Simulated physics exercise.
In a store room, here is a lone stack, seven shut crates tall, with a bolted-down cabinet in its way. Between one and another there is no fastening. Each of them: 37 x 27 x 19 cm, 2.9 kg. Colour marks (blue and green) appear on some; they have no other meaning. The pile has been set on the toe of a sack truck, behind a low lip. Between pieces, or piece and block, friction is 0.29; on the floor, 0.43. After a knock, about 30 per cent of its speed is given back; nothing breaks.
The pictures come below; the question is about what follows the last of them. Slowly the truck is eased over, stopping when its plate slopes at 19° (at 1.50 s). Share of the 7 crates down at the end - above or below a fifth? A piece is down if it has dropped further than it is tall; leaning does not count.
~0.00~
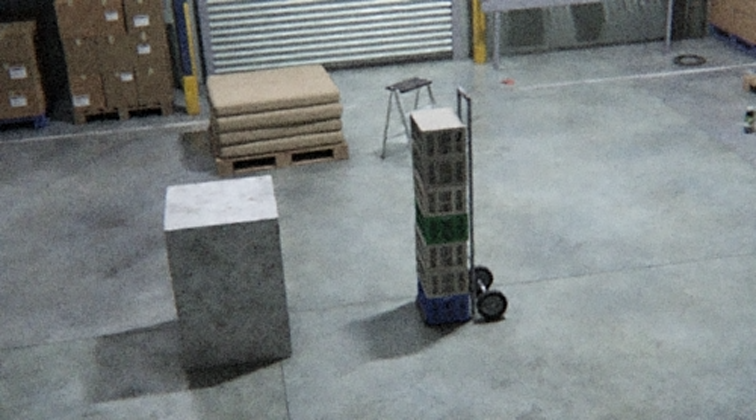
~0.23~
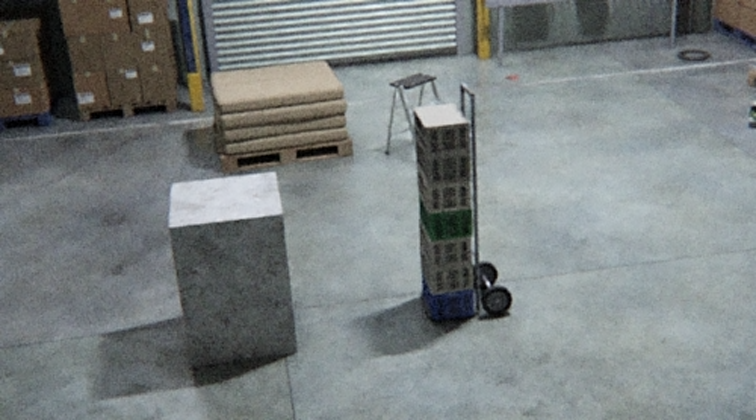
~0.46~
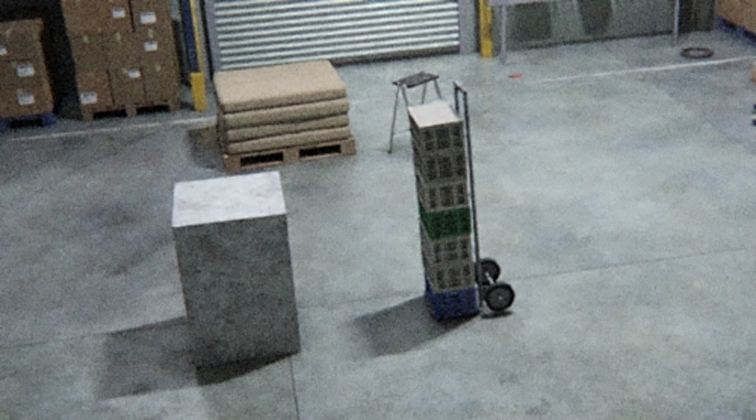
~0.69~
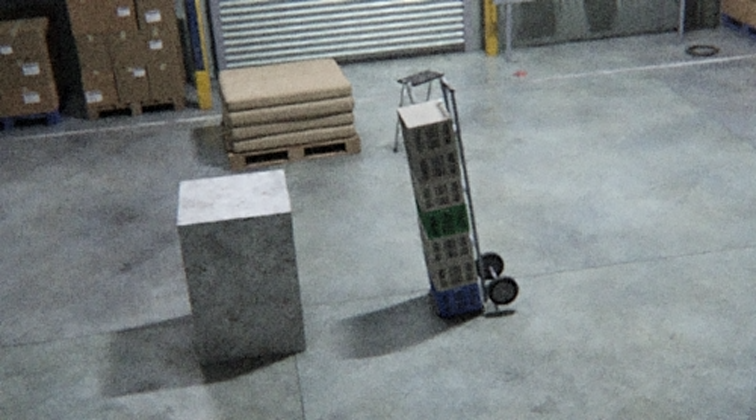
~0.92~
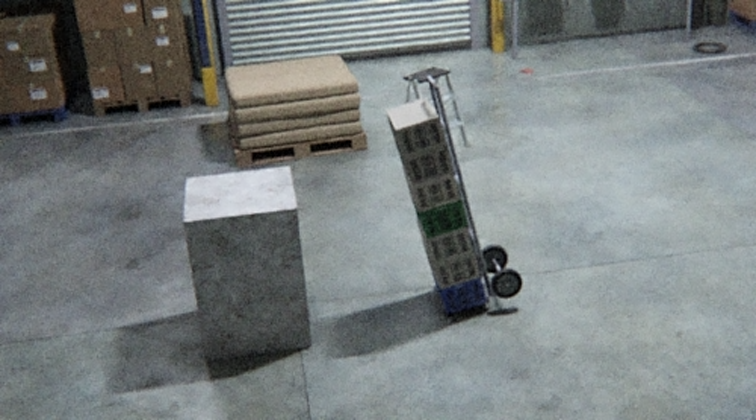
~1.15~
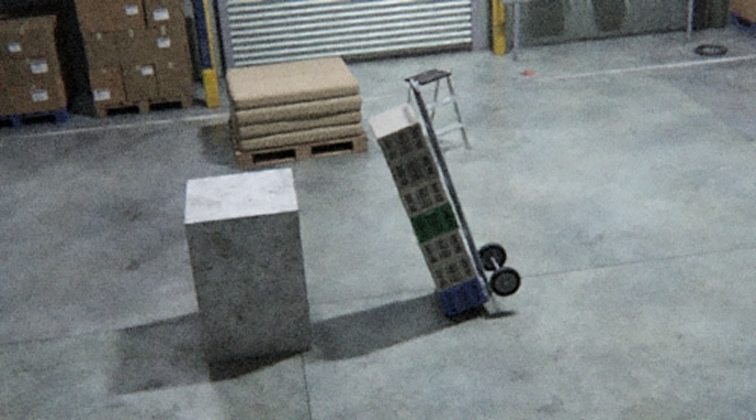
The downed tally sits above one in five.
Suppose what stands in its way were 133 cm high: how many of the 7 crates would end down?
That makes 5 in total.
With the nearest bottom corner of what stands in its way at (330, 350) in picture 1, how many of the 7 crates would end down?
Under that change, 1.
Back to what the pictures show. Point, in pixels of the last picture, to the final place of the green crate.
It settles close to (355, 303) in the last view.
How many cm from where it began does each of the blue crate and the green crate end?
Approx. distance from start in cm - blue 10, green 90.
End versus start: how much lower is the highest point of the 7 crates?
70 cm.
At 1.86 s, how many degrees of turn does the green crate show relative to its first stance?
50°.
By 1.34 s, none of the 7 crates down, 7 disturbed; green crate tilted 23°; blue crate tilted 23°.
By 1.58 s, none of the 7 crates down, 7 disturbed; green crate tilted 38°, 6 cm lower; blue crate tilted 38°.
By 1.86 s, 5 of the 7 crates down; blue crate tilted 55°; green crate tilted 54°, 29 cm lower.
By 2.16 s, 5 of the 7 crates down; green crate on its side; blue crate tilted 34°.
When it is over (2.7 s), 5 of the 7 crates down; green crate on its side; blue crate tilted 19°. That is 71 per cent. In pixels of the last frame, middles, green crate near (355, 303), blue crate near (458, 282).
